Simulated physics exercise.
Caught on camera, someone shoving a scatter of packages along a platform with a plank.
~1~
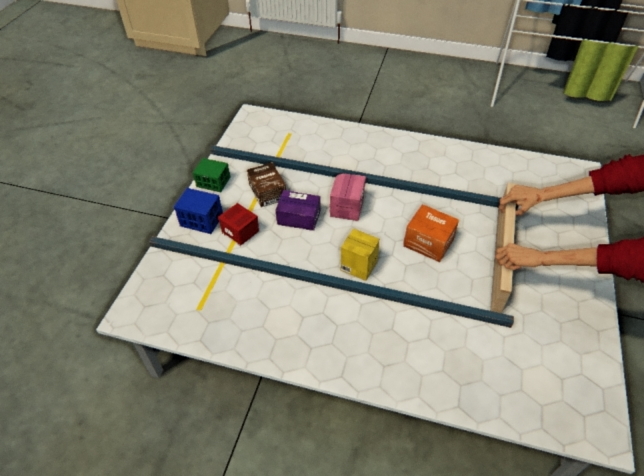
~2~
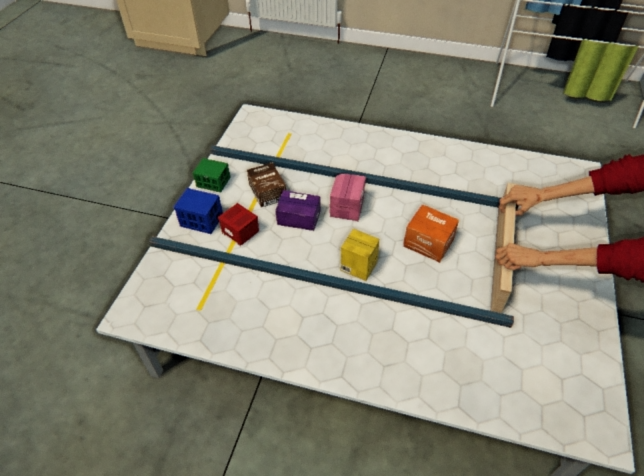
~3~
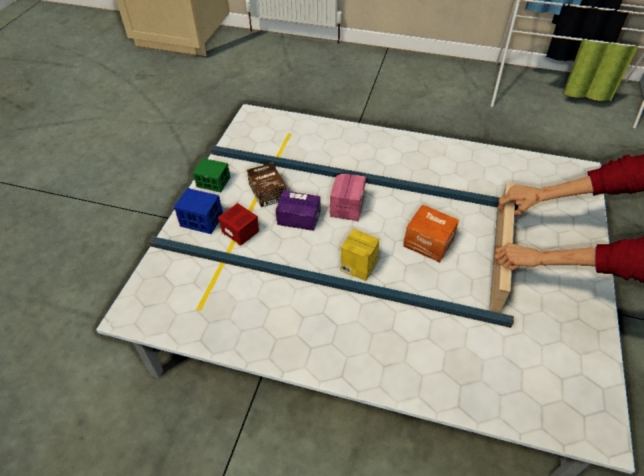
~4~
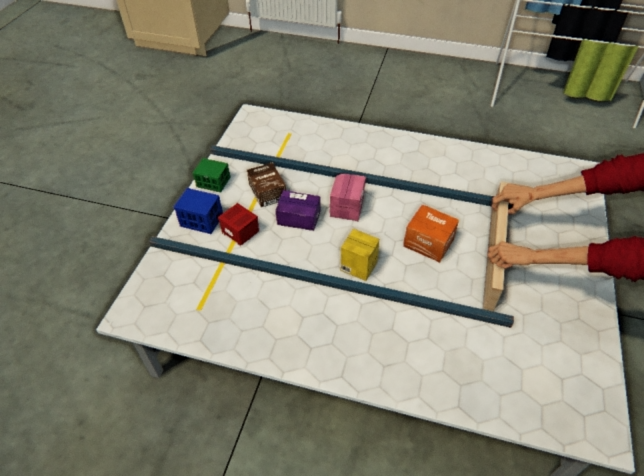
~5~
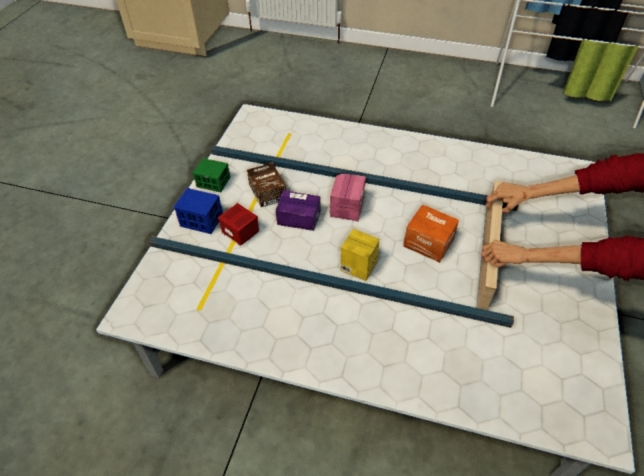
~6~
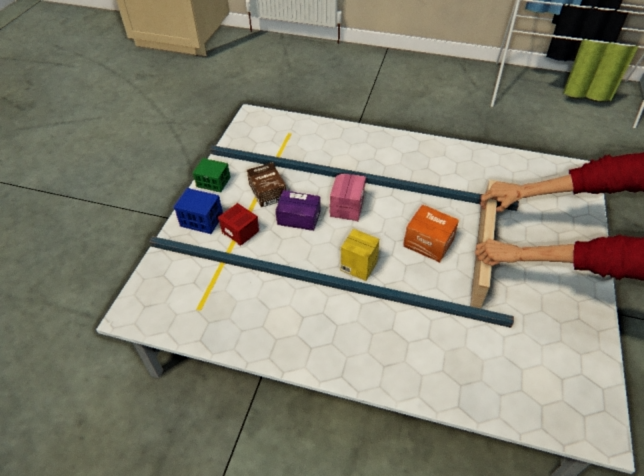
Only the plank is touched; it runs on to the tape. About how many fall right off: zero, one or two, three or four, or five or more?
Outcome: The number that fall off is one or two.
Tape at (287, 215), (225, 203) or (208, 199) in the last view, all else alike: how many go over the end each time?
In that order 0, 4 and 5.
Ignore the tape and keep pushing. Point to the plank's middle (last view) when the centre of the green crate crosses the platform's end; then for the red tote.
About (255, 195), and (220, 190) for the other.
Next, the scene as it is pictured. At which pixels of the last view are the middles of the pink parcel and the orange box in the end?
The pink parcel stops around (249, 165); the orange box around (231, 198).
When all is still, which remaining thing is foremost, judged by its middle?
The purple parcel.
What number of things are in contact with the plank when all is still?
That makes 3.
Soon after, none off yet; green crate at rest near (212, 175); blue crate at rest near (199, 211); red tote at rest near (239, 225).
By the end, the number that fall off is one or two; fallen, blue crate and green crate.
